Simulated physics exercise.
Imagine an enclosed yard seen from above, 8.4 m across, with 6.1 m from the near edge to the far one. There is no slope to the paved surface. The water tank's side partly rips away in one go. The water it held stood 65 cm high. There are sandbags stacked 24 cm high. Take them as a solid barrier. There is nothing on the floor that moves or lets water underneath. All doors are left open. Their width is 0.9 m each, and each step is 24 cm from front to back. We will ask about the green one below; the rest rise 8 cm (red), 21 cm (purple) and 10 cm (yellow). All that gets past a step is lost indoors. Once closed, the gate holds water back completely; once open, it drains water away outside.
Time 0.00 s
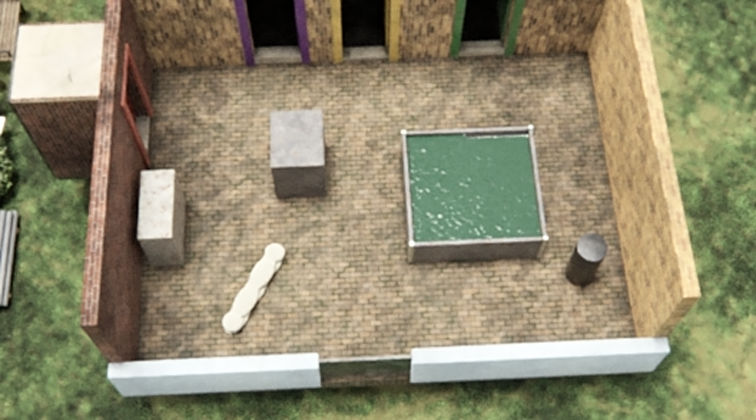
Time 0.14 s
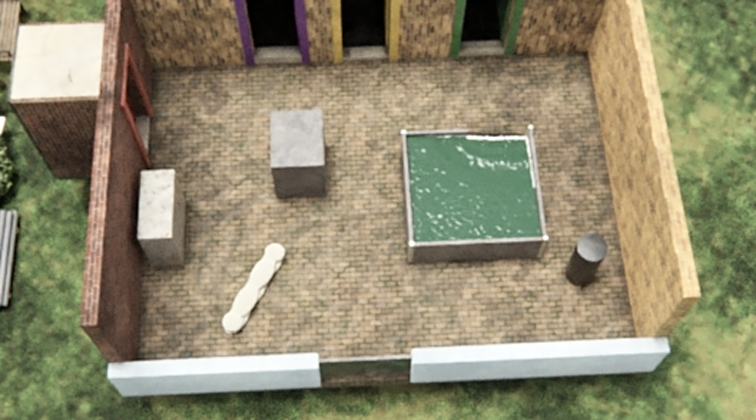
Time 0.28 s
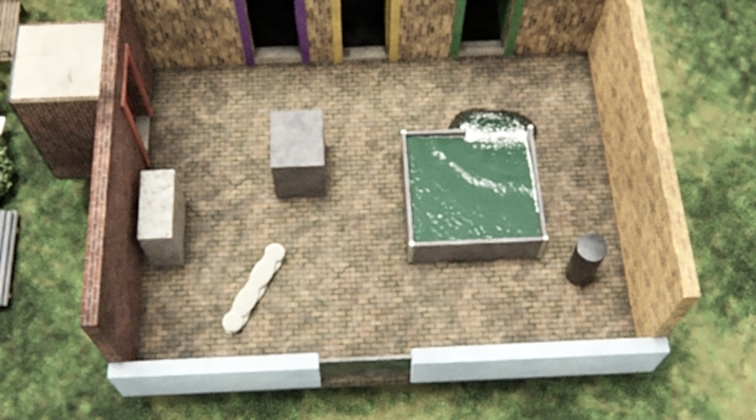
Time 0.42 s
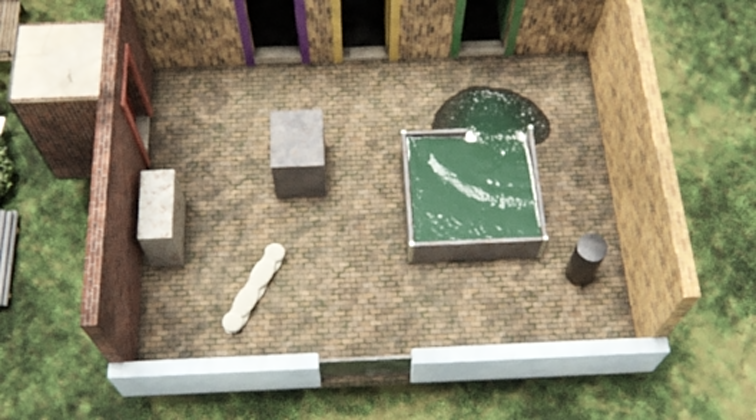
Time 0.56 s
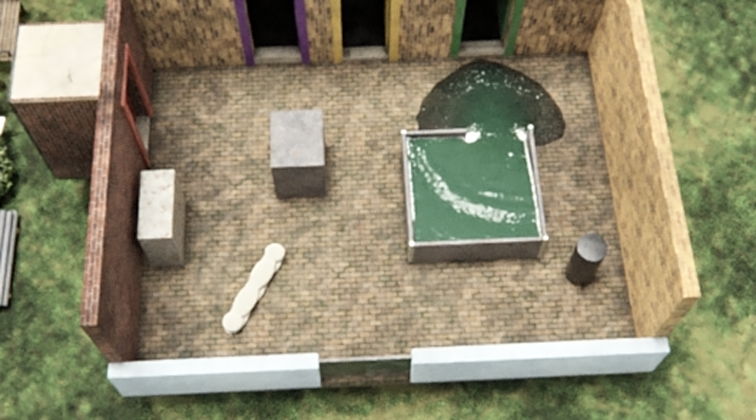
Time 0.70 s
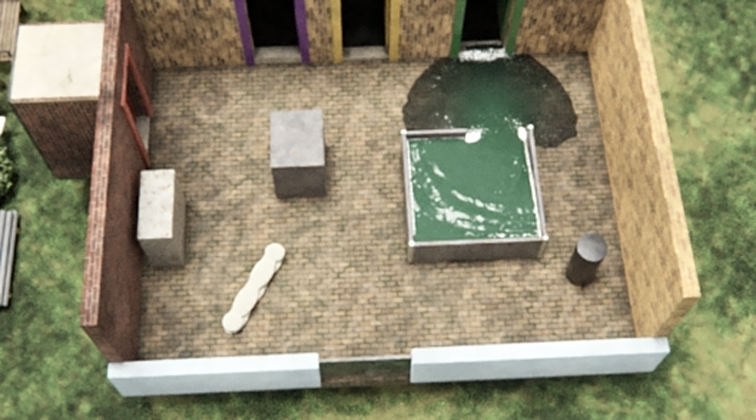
Walled brick yard from above, with green water pouring over the far side of a square tank, spreading to the green door.
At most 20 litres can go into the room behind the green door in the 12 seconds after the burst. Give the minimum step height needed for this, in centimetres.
Roughly 32 centimetres.
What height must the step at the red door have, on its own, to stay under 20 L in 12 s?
The red door needs around 7.5 cm.
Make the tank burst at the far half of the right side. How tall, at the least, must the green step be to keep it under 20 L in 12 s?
Roughly 7.5 cm.
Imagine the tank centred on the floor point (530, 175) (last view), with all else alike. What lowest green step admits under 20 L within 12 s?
In this case, 19 cm or so.
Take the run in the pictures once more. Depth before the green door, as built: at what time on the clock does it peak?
Around 1.8 s, give or take.
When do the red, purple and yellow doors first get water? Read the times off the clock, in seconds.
Door red 4.5 s / door purple 2.2 s / door yellow 1.3 s.
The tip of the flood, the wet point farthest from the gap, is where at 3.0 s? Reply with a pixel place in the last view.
The farthest wet point sits near (210, 72).
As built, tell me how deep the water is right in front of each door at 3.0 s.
Red door 0 cm, purple door 4 cm, yellow door 8 cm, green door 28 cm.
After 1.4 s water covers 15 % of the floor, deepest (38 cm) near (501, 143); 34 cm at the green door, 71 litres in over its 15 cm step.
After 3.0 s water covers 30 % of the floor, deepest (30 cm) near (585, 66); 28 cm at the green door, 248 litres in over its 15 cm step.
After 12.0 s water covers 95 % of the floor, deepest (10 cm) near (278, 360); 8 cm at the green door, 329 litres in over its 15 cm step.
At the green door as built, the water arrived by 0.7 s and peaked near 37 cm at 1.8 s.
Run again over the same 12 s with other heights there, 66 litres in over 26.5 cm, 3 litres over 36 cm. The limit of 20 litres is kept from about 32 cm up.
